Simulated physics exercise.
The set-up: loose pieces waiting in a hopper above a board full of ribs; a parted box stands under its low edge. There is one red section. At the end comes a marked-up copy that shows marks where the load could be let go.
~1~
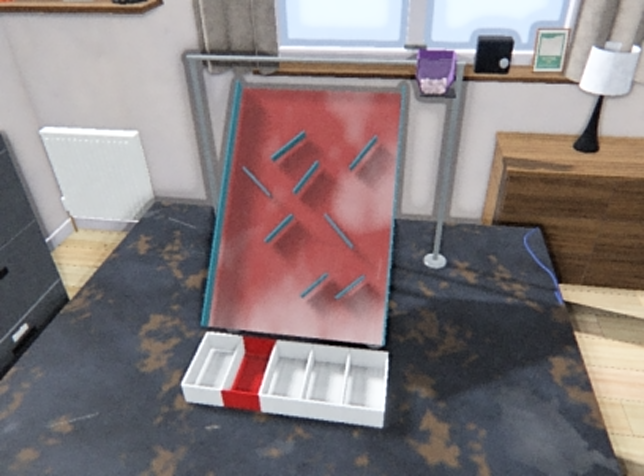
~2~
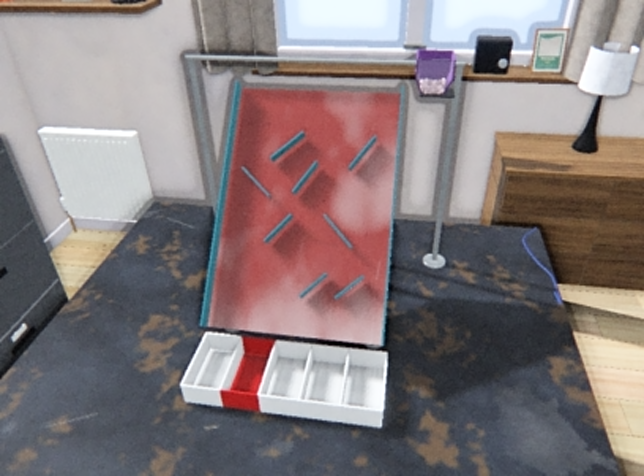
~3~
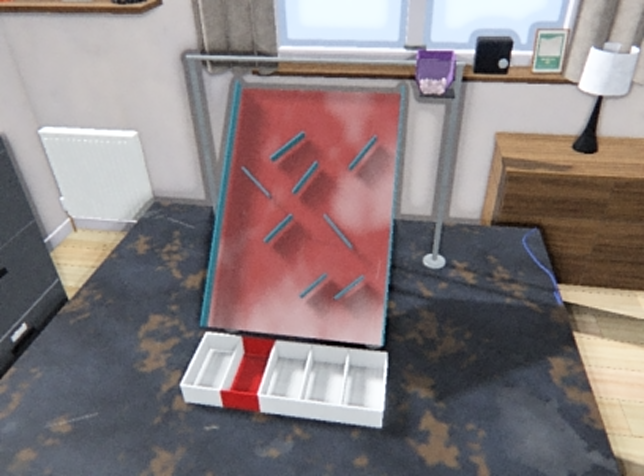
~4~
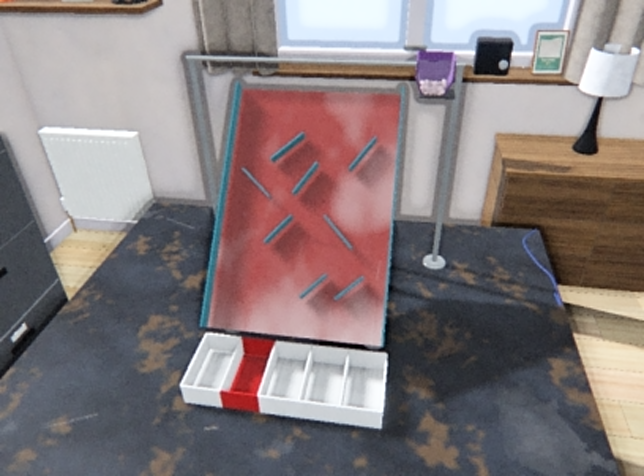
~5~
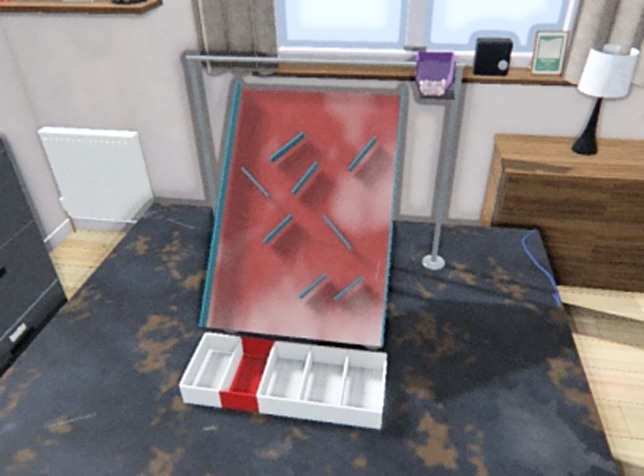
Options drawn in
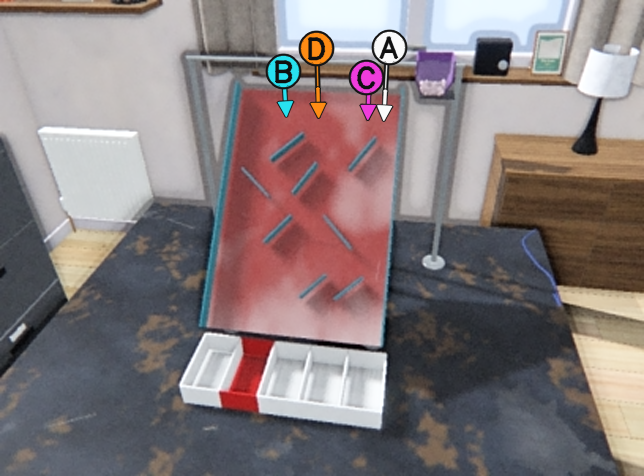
In this clip, a tilted red board with short blue-grey ribs stands behind a white parted box with one red section, while a small purple container sits at the upper right; nothing visibly moves.
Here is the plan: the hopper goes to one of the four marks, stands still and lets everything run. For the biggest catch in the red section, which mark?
The answer is mark C.
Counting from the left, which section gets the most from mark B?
The first from the left.
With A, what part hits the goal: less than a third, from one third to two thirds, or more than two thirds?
Mark A gives less than a third.
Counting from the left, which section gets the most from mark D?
The first.
On the marked copy, mark A meets the board at (384, 115); mark B meets the board at (286, 111); mark C meets the board at (367, 114); mark D meets the board at (318, 112).
If A is chosen, a small part in the red section, about two thirds in other sections, about a quarter outside the box.
If B is chosen, a small part in the red section, about two thirds in other sections, about a quarter outside the box.
If C is chosen, about a third in the red section, about a third in other sections, about a quarter outside the box.
If D is chosen, a small part in the red section, about two thirds in other sections, about a quarter outside the box.
